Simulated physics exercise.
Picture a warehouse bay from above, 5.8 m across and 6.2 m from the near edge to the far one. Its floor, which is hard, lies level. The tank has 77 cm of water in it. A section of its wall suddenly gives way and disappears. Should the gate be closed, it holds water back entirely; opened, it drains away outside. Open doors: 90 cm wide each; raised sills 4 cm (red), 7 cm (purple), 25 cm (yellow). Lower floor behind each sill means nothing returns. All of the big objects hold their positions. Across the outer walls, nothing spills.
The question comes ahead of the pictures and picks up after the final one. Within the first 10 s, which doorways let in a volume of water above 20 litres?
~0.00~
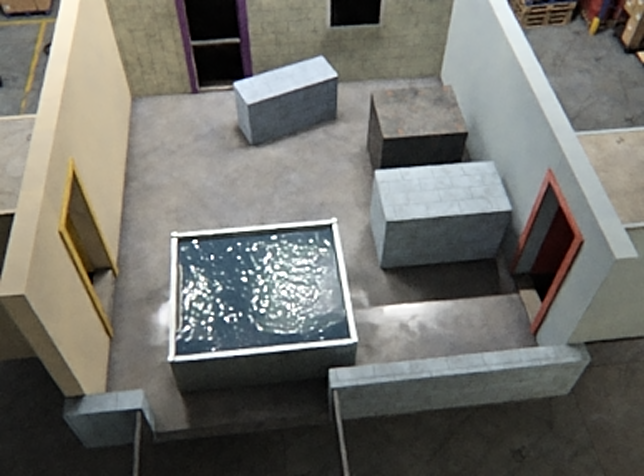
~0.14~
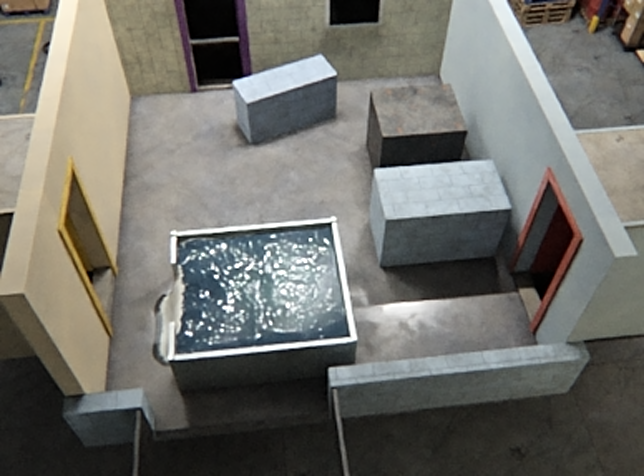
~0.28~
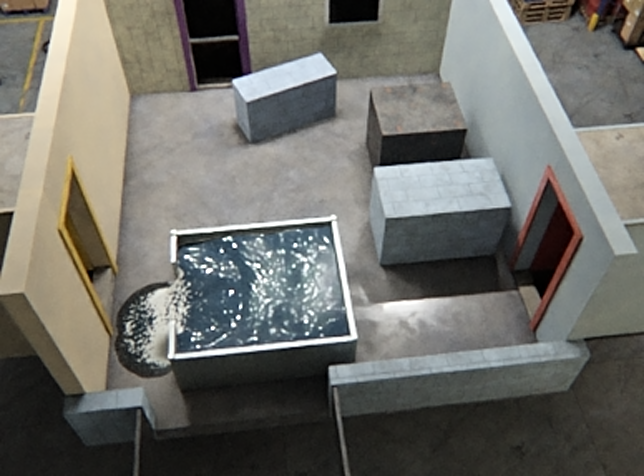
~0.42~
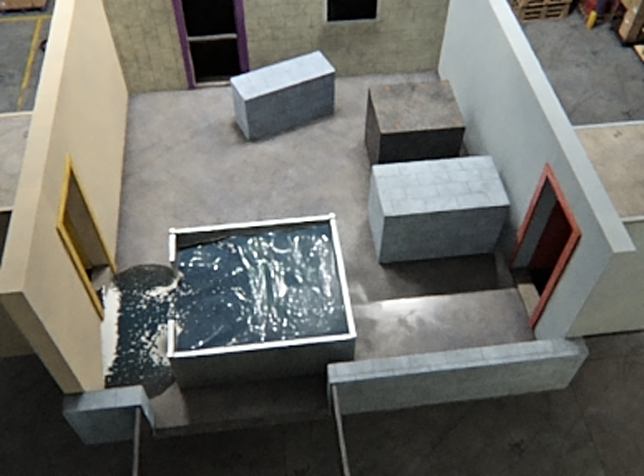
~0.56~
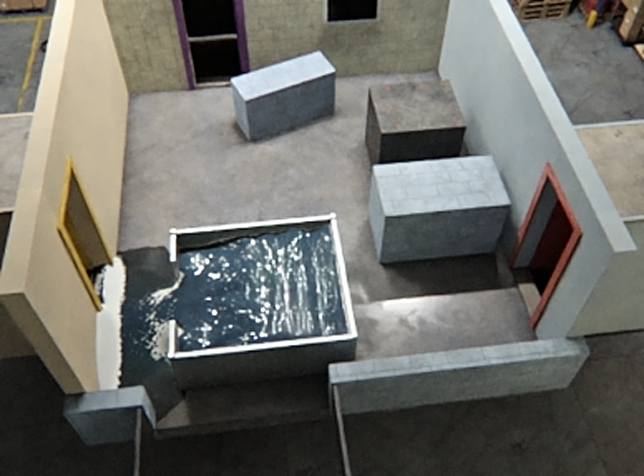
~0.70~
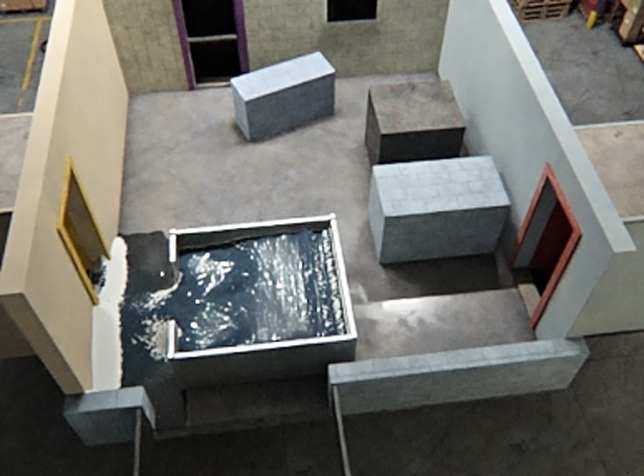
Door by door, the red door does not, the purple door does, the yellow door does.
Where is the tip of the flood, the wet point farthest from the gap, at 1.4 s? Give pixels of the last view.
I'd put it close to (125, 147).
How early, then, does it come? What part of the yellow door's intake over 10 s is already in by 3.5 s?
That works out near 95%.
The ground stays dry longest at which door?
Last comes the red one.
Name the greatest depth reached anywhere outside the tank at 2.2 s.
Some 48 cm deep.
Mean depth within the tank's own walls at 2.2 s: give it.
Average depth: About 42 cm.
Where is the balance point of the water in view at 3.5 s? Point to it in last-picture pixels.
Centre: Roughly (223, 282) px.
After 1.4 s water covers 20 % of the floor and is deepest (60 cm) near (104, 417); red door not reached, purple door not reached, yellow door 46 cm at the sill, 90 L in.
After 2.2 s water covers 40 % of the floor and is deepest (48 cm) near (105, 404); red door not reached, purple door not reached, yellow door 40 cm at the sill, 184 L in.
After 3.5 s water covers 55 % of the floor and is deepest (34 cm) near (111, 330); red door 4 cm at the sill, 0 L in, purple door 17 cm at the sill, 28 L in, yellow door 31 cm at the sill, 238 L in.
After 6.0 s water covers 75 % of the floor and is deepest (21 cm) near (124, 329); red door 4 cm at the sill, 4 L in, purple door 13 cm at the sill, 95 L in, yellow door 18 cm at the sill, 254 L in.
After 10.0 s water covers 95 % of the floor and is deepest (13 cm) near (124, 329); red door 5 cm at the sill, 5 L in, purple door 10 cm at the sill, 145 L in, yellow door 11 cm at the sill, 255 L in.
